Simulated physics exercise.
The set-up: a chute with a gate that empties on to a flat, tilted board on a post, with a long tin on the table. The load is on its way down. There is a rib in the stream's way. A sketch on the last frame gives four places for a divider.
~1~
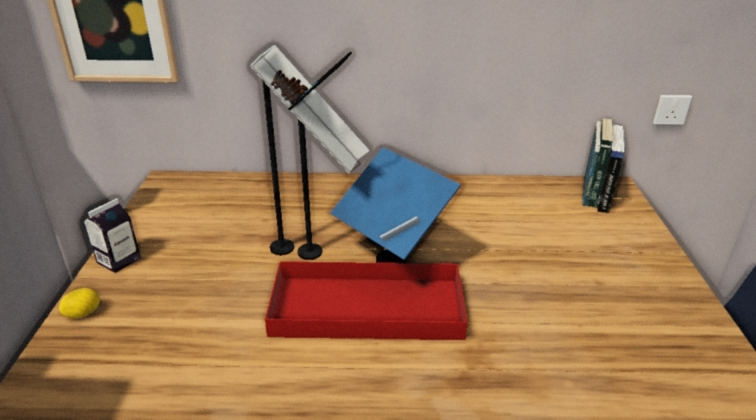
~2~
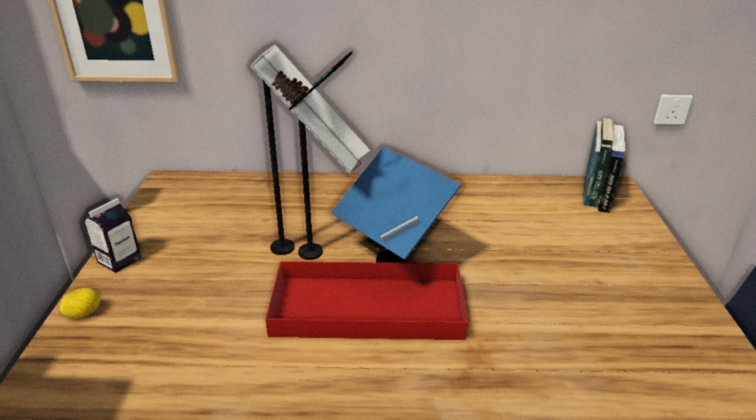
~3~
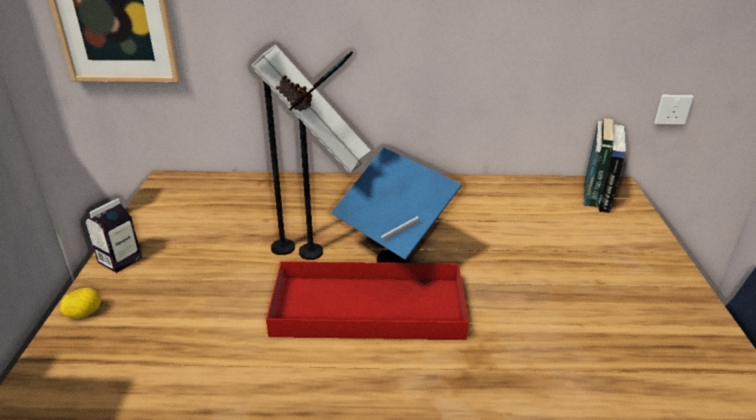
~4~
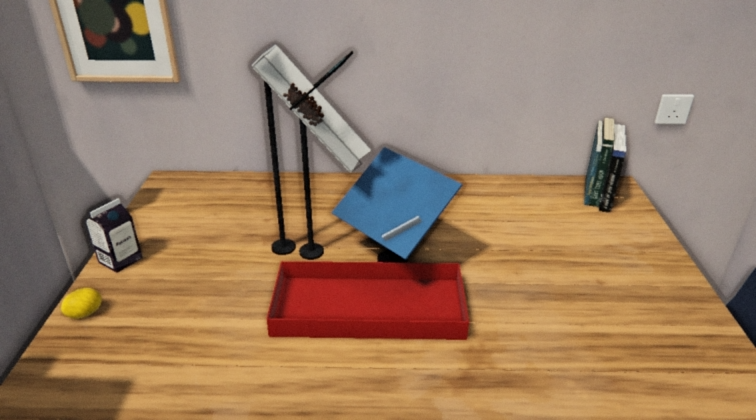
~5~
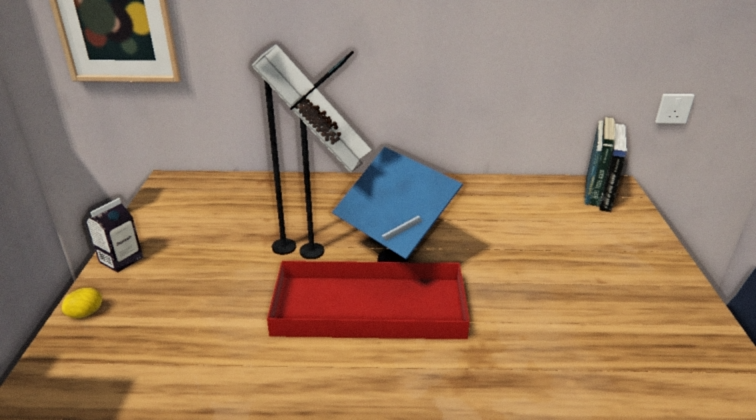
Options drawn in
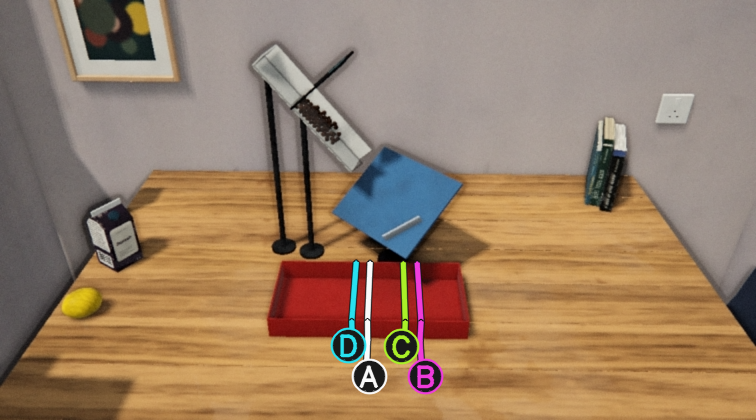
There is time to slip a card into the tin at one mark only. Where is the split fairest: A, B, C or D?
The answer is line D.
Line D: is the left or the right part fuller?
The right side.
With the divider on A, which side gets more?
Left.
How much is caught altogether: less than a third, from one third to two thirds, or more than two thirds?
More than two thirds.
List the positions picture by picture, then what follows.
Load behind the gate at (292, 90), allspice berries; lip of the chute at (354, 166), sloping fairly steeply, in the first picture.
Middle of the board at (393, 199), tilted fairly steeply; middle of its low edge at (365, 235); of its high edge at (420, 164), in the second picture.
Front corners of the tin at (267, 319) and (468, 322), empty; front of the load at (309, 104), in the third picture.
Middle of the load at (305, 106); its front at (321, 120), about a third of the way to the lip; rib from (419, 217) to (382, 237), in the fourth picture.
Middle of the load at (317, 119); its front at (338, 139), about two thirds of the way to the lip, in the fifth picture.
On the marked copy, line A crosses the front rim at (367, 320); line B crosses the front rim at (421, 321); line C crosses the front rim at (405, 321); line D crosses the front rim at (351, 320).
With A, of what is caught, nearly all on the left of the divider, a small part on the right.
With B, of what is caught, all on the left of the divider, none on the right.
With C, of what is caught, nearly all on the left of the divider, a stray few on the right.
With D, of what is caught, about a third on the left of the divider, about two thirds on the right.
